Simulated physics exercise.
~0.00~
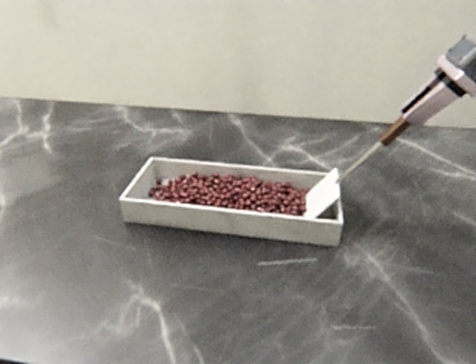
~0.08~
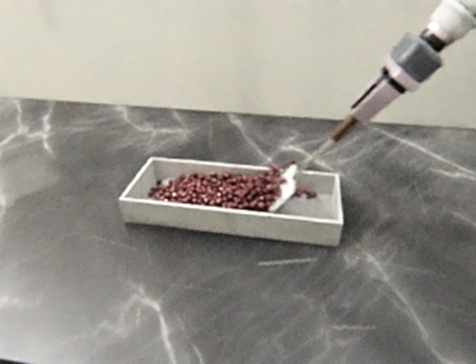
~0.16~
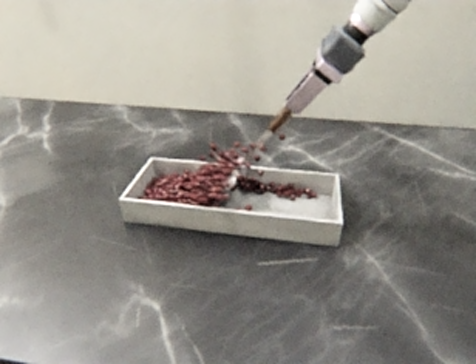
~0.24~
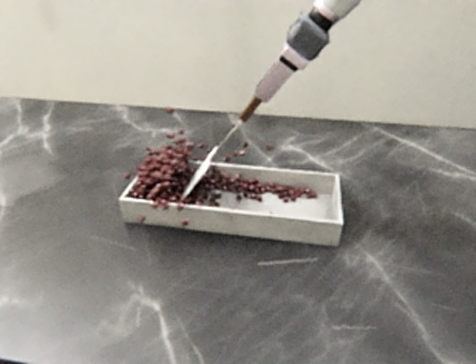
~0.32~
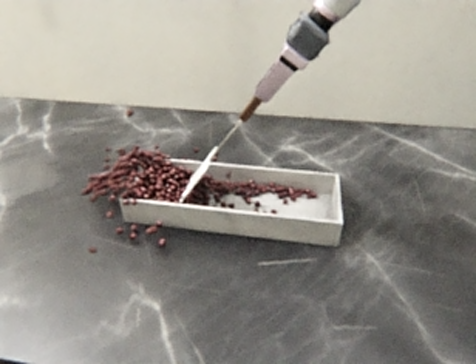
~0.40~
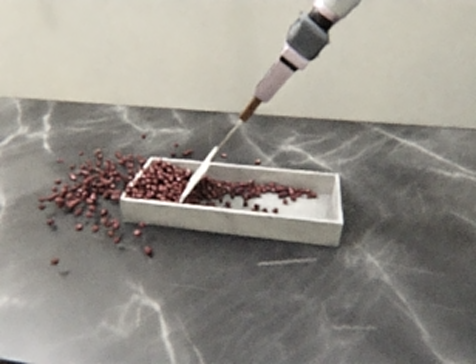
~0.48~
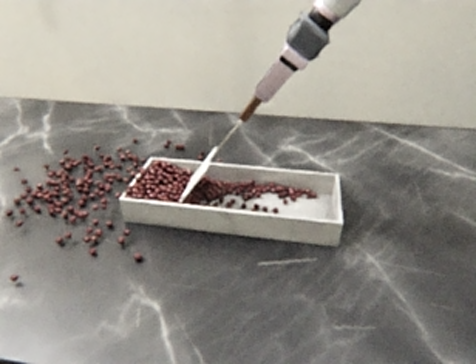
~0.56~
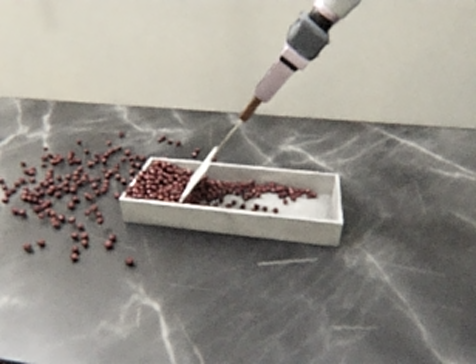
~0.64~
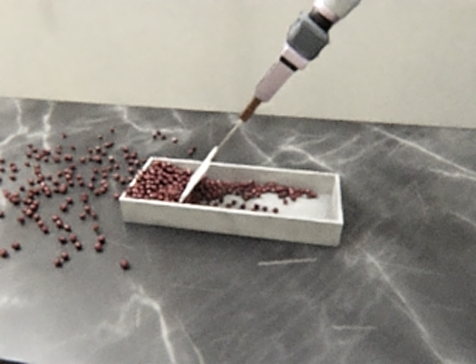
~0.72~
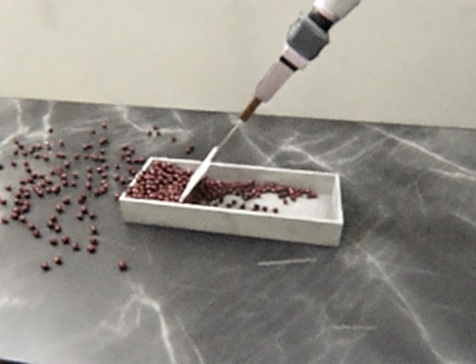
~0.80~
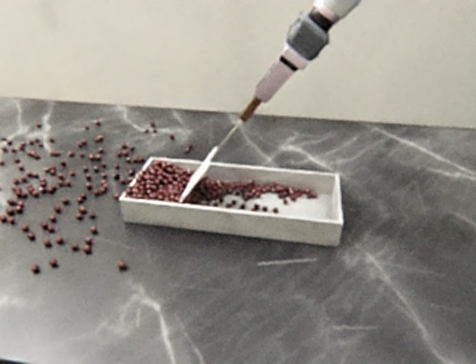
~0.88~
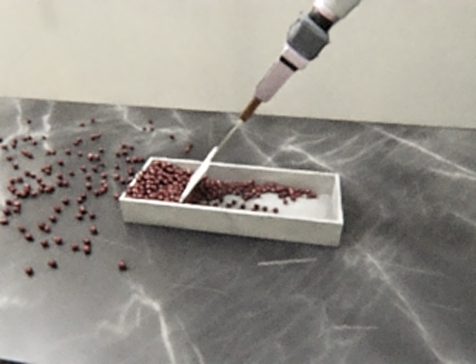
To begin with, a robot arm holds a white spatula at the right end of a pale trough filled with small dark red beads, on a dark marbled table. The spatula sweeps left through the trough, pushing the beads into a steep heap and flinging some upward. It stops abruptly in the left part of the trough, and beads surge over the left end. They scatter and roll leftward across the table while the spatula stays put. Finally, many beads lie spread on the table, while the rest remain in the unmoved trough, mostly packed at its left end.
